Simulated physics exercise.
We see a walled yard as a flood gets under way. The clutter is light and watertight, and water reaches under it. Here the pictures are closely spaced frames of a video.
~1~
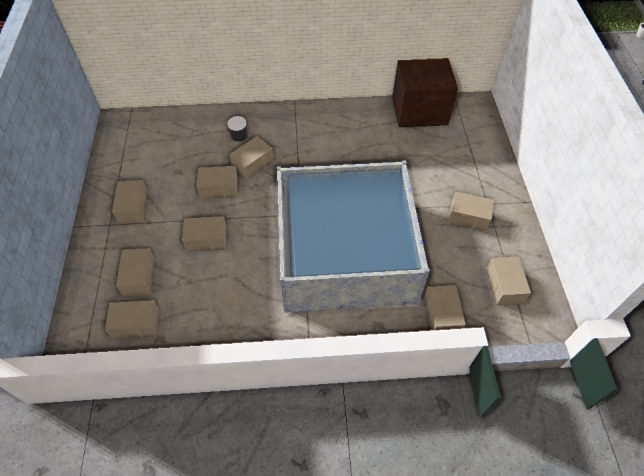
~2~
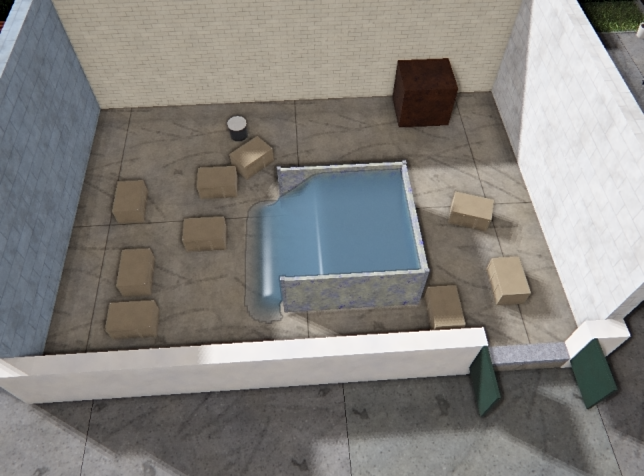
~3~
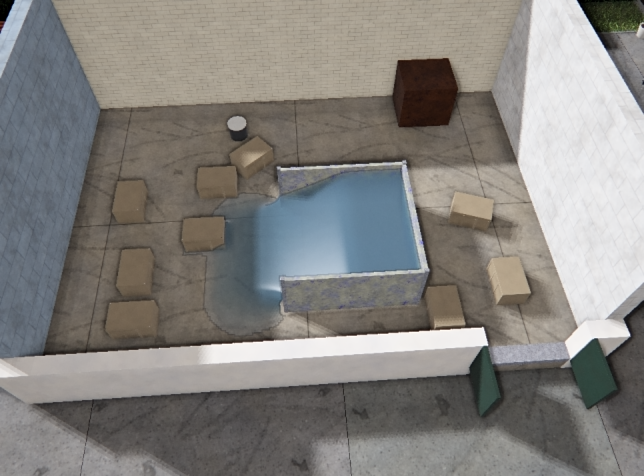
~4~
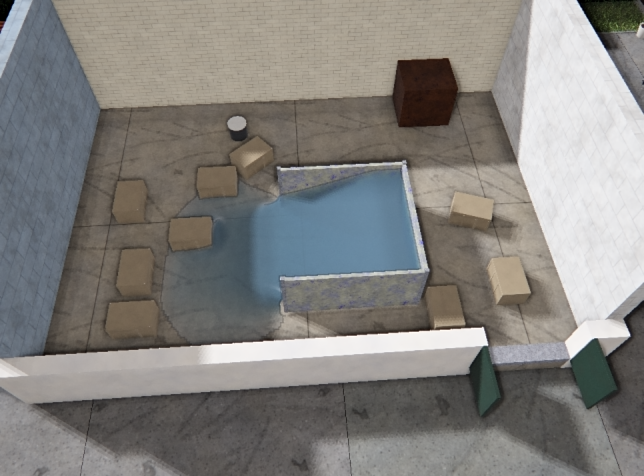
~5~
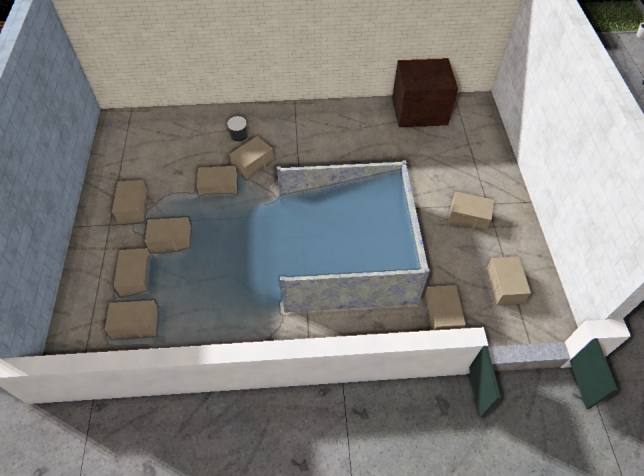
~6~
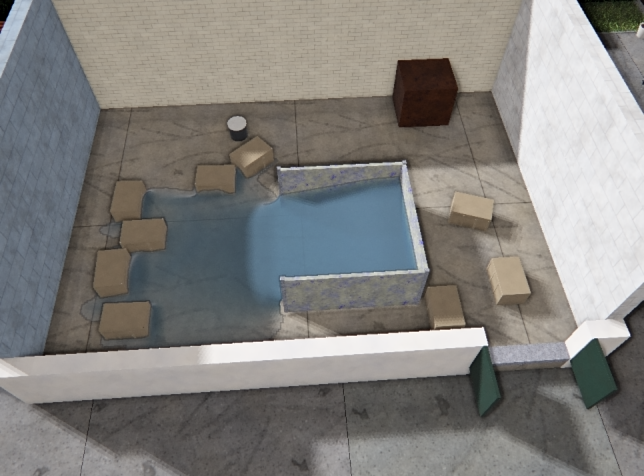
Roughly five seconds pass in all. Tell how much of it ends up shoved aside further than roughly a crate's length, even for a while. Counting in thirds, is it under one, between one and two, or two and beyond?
In thirds: Two or beyond.
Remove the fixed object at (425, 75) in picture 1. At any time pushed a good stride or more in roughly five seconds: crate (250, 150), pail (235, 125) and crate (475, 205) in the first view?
Went the distance; went the distance; fell short.
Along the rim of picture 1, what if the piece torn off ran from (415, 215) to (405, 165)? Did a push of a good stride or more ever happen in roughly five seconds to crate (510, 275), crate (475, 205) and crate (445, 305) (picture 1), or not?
First over the mark, then over the mark, then below the mark.
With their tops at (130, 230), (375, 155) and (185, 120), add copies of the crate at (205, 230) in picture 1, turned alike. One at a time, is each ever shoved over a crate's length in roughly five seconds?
Result by item: Gets dislodged / stays where it is / gets dislodged.
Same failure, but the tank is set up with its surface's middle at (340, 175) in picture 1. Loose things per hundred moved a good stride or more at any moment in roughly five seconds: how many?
Close to 80 %.
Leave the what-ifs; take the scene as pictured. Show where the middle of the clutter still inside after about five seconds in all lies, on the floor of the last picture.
Close to pixel (302, 196).
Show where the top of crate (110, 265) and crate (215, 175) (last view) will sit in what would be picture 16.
(59, 253) and (148, 118).
A moment on, 4 of 10 are well off their spots; 0 afloat.
Next, 5 of 10 are well off their spots; 4 afloat.
Later, 5 of 10 are well off their spots; 4 afloat.
In the end, 7 of 10 are well off their spots, and 7 have been at some point; 4 afloat.
